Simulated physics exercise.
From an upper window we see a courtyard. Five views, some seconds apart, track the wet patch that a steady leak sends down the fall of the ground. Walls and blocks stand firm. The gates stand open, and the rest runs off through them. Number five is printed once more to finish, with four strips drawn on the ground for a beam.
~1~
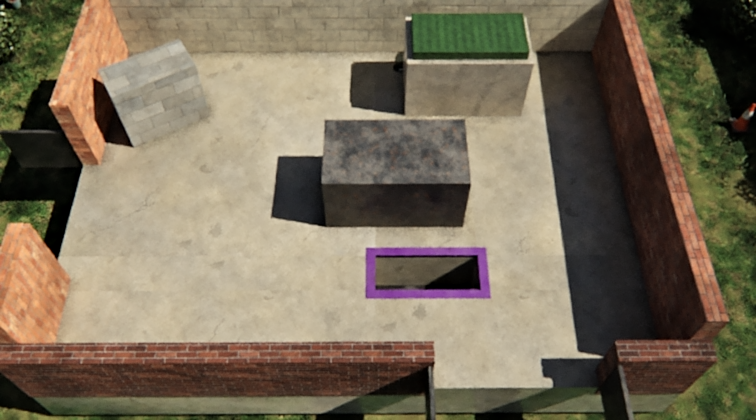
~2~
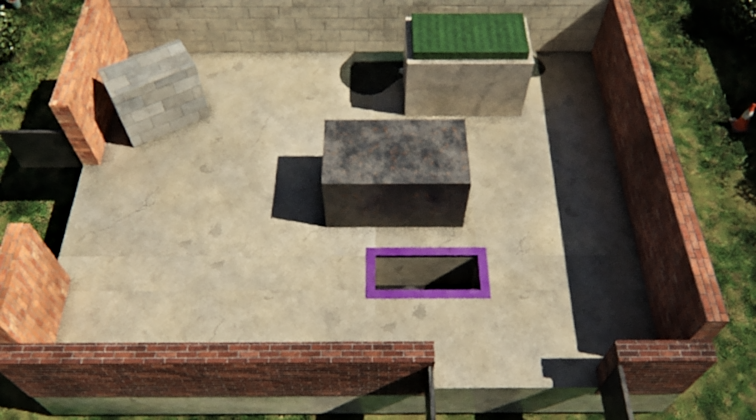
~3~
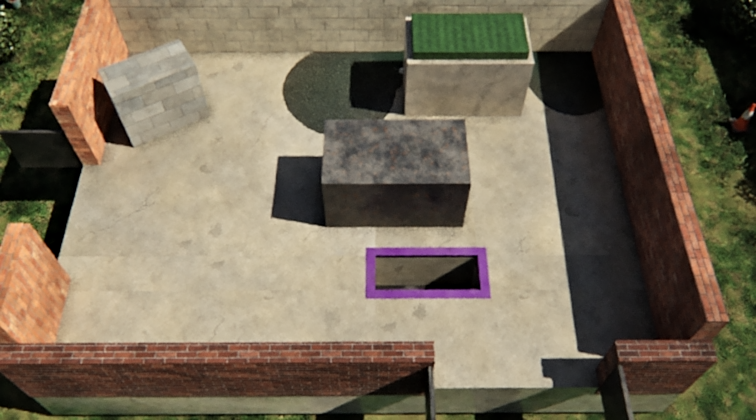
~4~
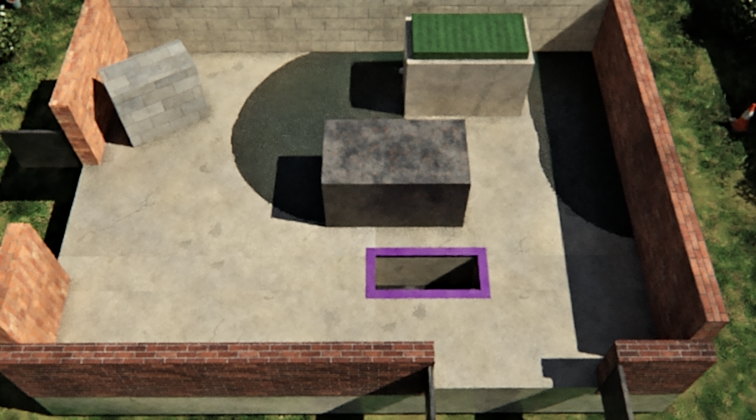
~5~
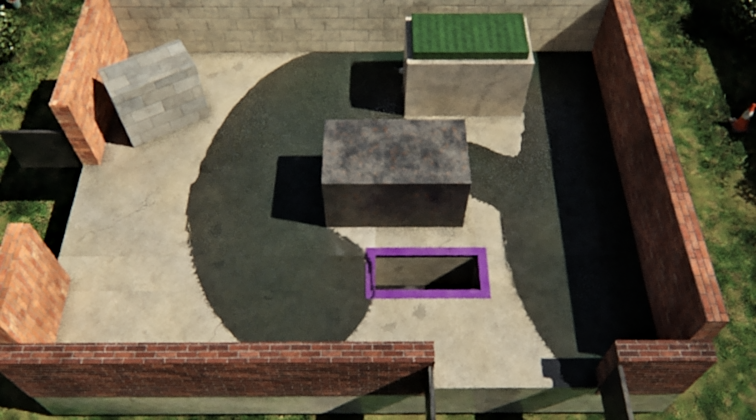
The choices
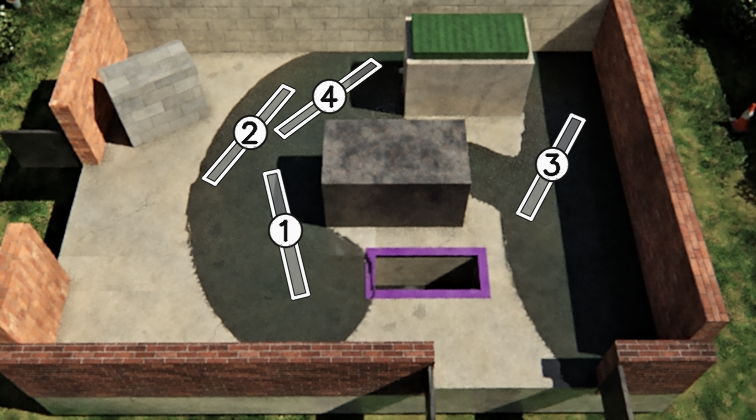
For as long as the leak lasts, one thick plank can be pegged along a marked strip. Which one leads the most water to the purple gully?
Choose 3.
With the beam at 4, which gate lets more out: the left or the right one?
The right one.
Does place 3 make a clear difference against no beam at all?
Yes.
In white, 1 from (271, 172) to (300, 296); 2 from (209, 181) to (288, 88); 3 from (524, 216) to (577, 117); 4 from (279, 133) to (375, 62).
For place 1, about 6 % of the stream goes into the purple gully, about 90 % out by the gates.
For place 2, about 4 % of the stream goes into the purple gully, about 92 % out by the gates.
For place 3, about 12 % of the stream goes into the purple gully, about 85 % out by the gates.
For place 4, about 4 % of the stream goes into the purple gully, about 93 % out by the gates.
